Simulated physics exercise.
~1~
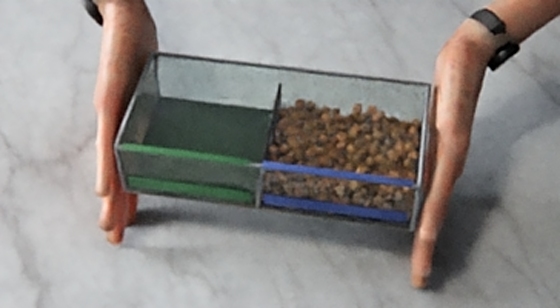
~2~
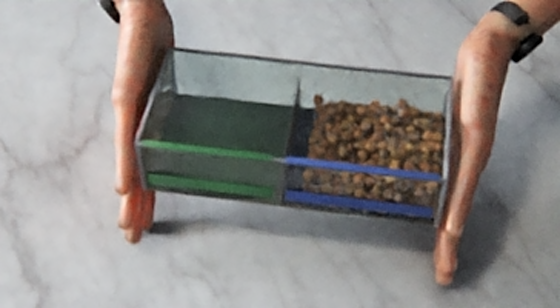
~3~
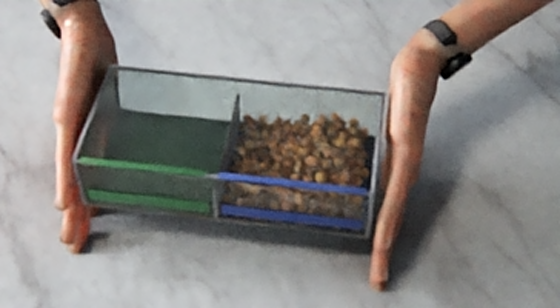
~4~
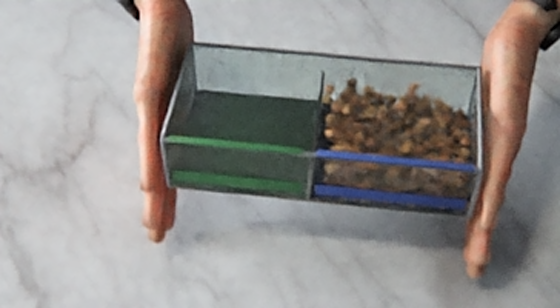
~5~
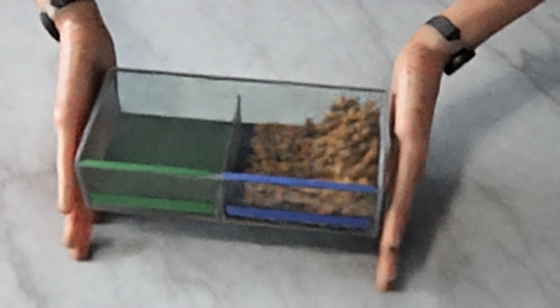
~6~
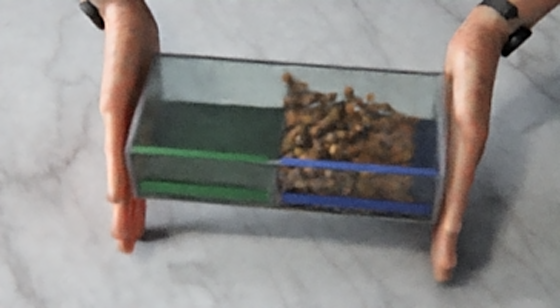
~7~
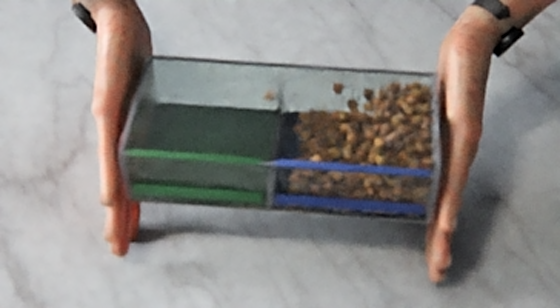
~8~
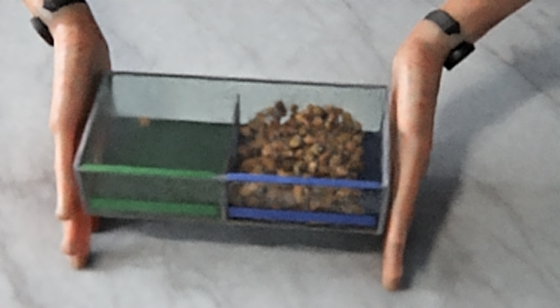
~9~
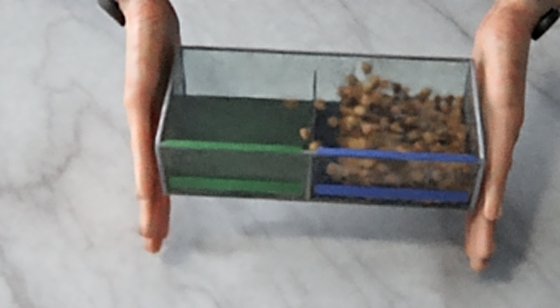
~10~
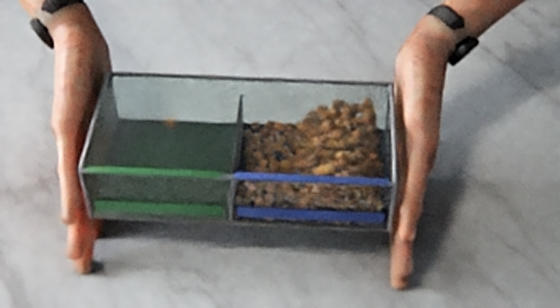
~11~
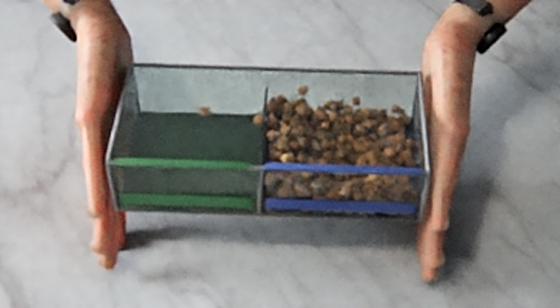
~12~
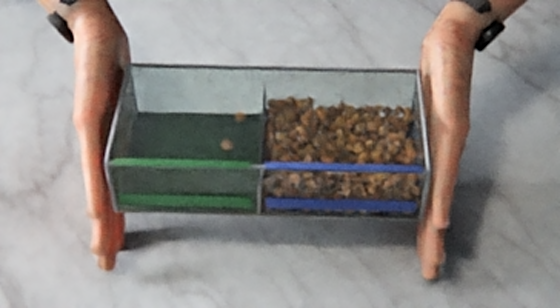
On a marble surface, two hands shake a clear divided box sideways, tossing brown pieces that mostly settle in the blue-striped right side.
